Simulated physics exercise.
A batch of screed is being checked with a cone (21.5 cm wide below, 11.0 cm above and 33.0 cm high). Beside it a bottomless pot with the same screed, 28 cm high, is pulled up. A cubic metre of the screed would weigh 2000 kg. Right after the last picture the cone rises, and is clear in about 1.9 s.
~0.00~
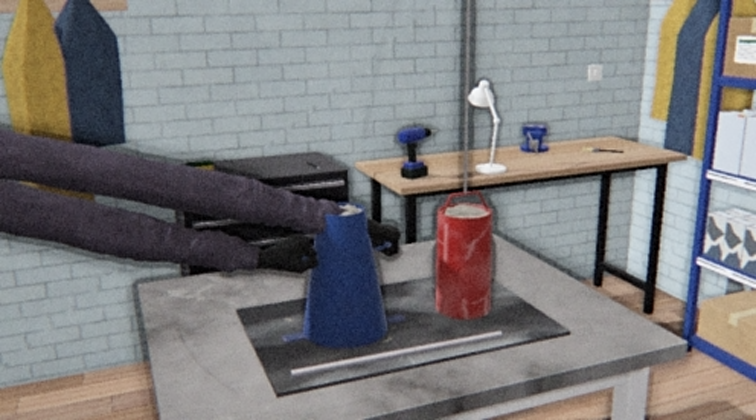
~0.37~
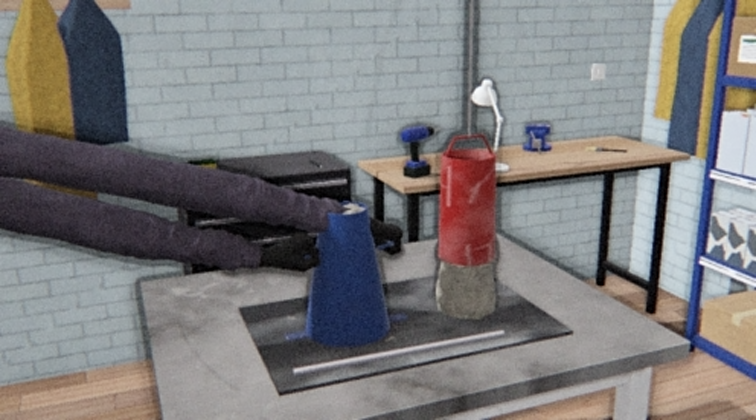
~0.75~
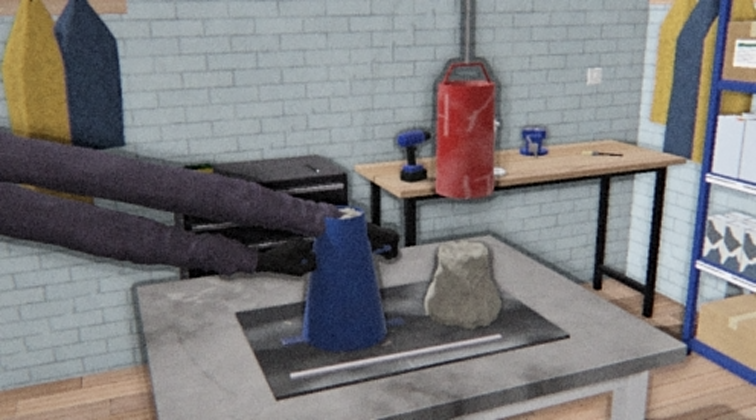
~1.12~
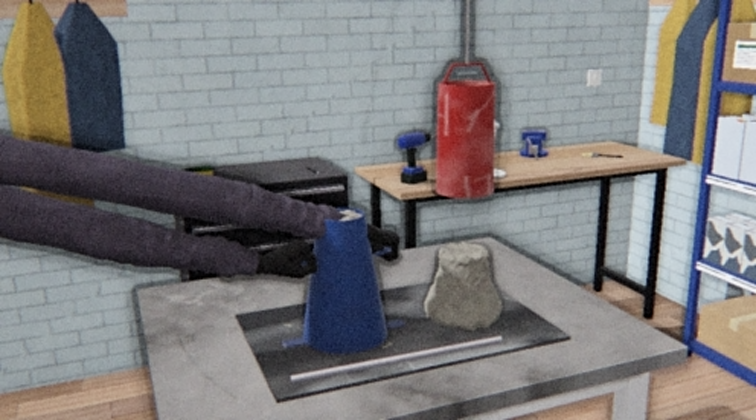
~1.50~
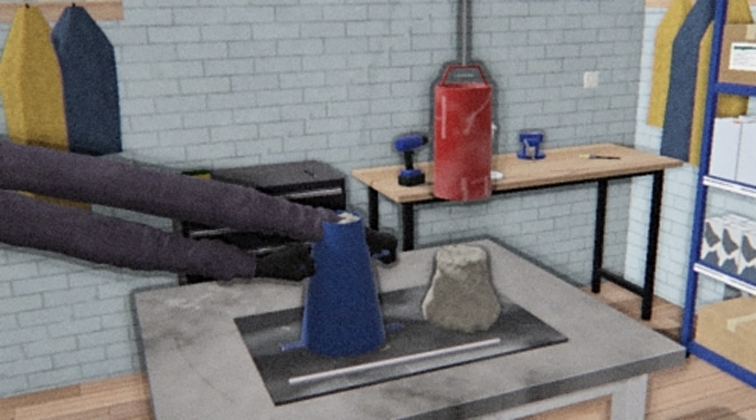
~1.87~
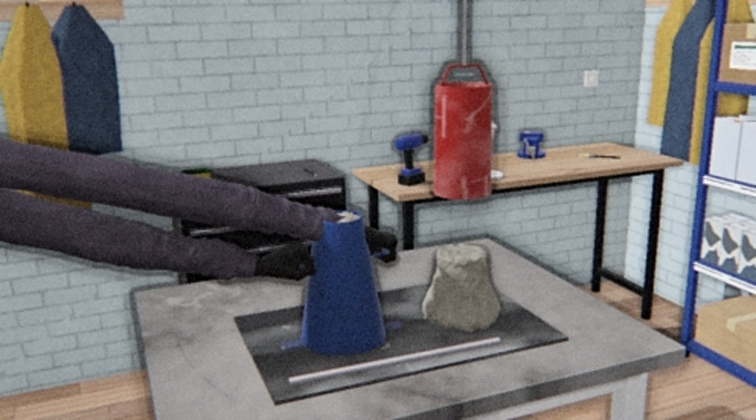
A red pot on a gray table rises straight up beside a blue cone, uncovering a rough gray heap that slumps slightly and widens at its base. The pot then hangs nearly still above the standing heap, while two dark-sleeved, gloved arms keep hold of the unmoved cone on the left.
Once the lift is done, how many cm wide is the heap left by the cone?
About 26 cm.
By 2.3 s, the cone is up 6.4 cm; the screed has come down 3.7 cm to 29 cm and is 23 cm wide.
By 2.8 s, the cone is up 20 cm; the screed has come down 6.4 cm to 27 cm and is 25 cm wide.
By 3.3 s, the cone is up 34 cm; the screed has come down 6.5 cm to 27 cm and is 25 cm wide.
By 3.9 s, the cone is clear; the screed has come down 6.5 cm to 26 cm and is 25 cm wide.
By 4.5 s, at rest, the cone is clear; the screed has come down 6.6 cm to 26 cm and is 26 cm wide.
